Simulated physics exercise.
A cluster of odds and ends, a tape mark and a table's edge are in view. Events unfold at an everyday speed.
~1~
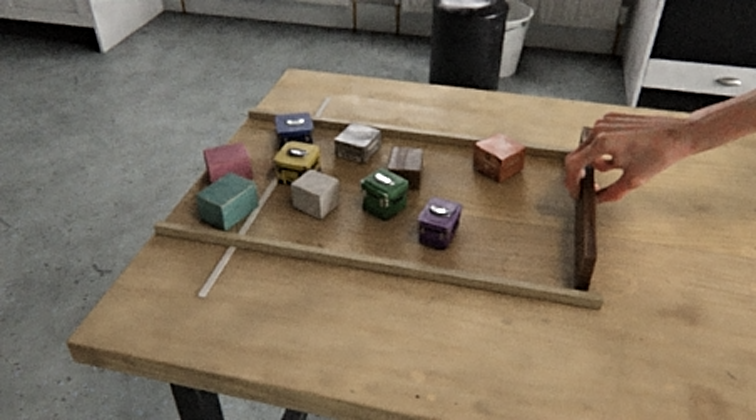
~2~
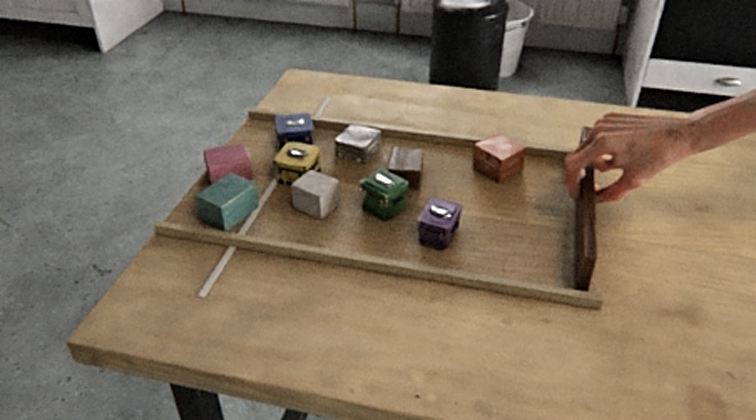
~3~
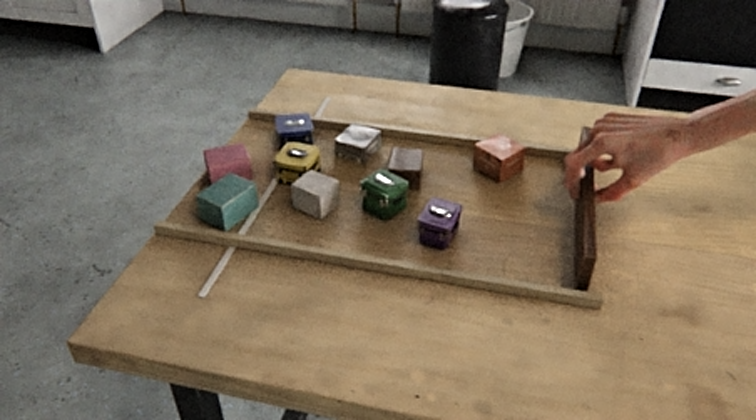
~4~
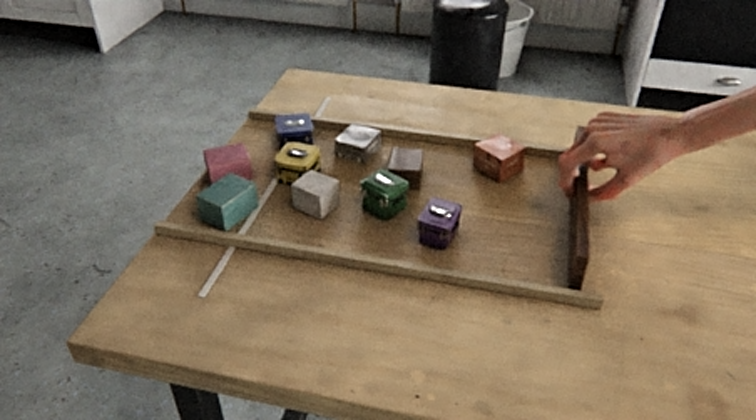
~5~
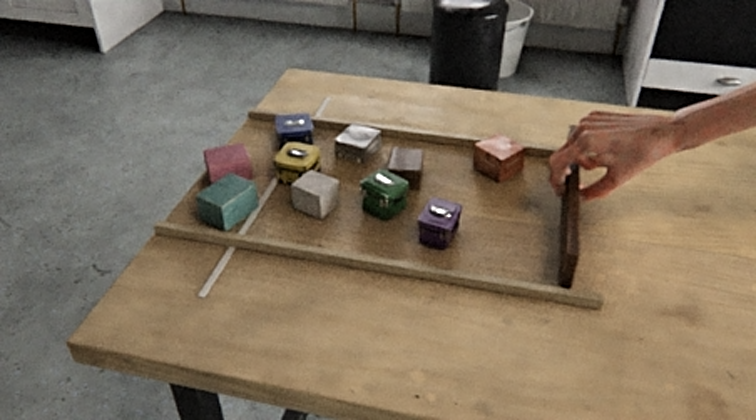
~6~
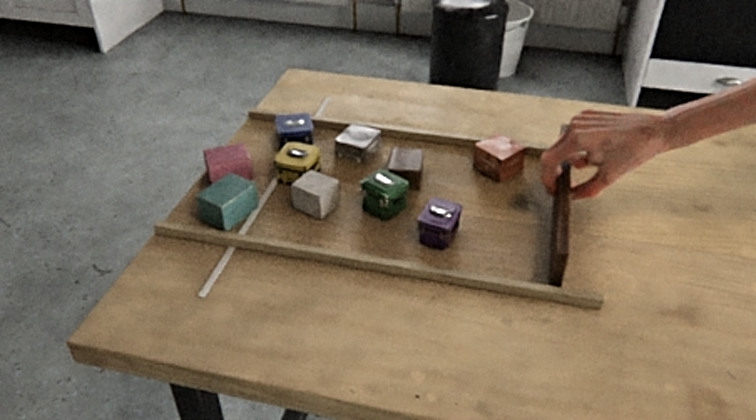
A hand gripped the dark upright board at the right end of a wooden table and slid it slightly left between two rails, while the colourful blocks and little cases stayed still.
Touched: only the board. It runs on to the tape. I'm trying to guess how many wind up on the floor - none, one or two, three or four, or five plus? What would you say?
All but one or two remain.
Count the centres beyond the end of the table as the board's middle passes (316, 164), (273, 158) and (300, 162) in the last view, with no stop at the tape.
Result per place: 0; 2; 0.
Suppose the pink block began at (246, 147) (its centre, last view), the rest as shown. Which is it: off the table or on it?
Then it remains up.
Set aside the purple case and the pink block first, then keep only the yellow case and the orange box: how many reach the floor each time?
First 1, then 0.
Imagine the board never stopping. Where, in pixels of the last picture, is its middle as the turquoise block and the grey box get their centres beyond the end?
Around (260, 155), then around (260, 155).
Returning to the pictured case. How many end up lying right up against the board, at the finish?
Total: 4.
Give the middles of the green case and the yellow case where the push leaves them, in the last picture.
Near (258, 169) and (233, 157).
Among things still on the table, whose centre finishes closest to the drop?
The turquoise block finishes nearest.
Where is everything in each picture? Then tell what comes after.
Pink block (228, 165); turquoise block (228, 201); blue case (295, 132); board (585, 202); tape (278, 177), in the first picture.
Turquoise block (228, 201); white block (316, 194), in the second picture.
Blue case (295, 132); purple case (439, 224), in the third picture.
Pink block (228, 165); brown block (406, 168), in the fourth picture.
Turquoise block (228, 201); orange box (499, 157), in the fifth picture.
Pink block (228, 165); turquoise block (228, 201); blue case (295, 132); board (561, 199); tape (278, 177), in the sixth picture.
Early on, none off yet; pink block at rest near (228, 165); turquoise block at rest near (228, 201); blue case at rest near (295, 132).
Finally, the number that fall off is one or two; lost, blue case and pink block.
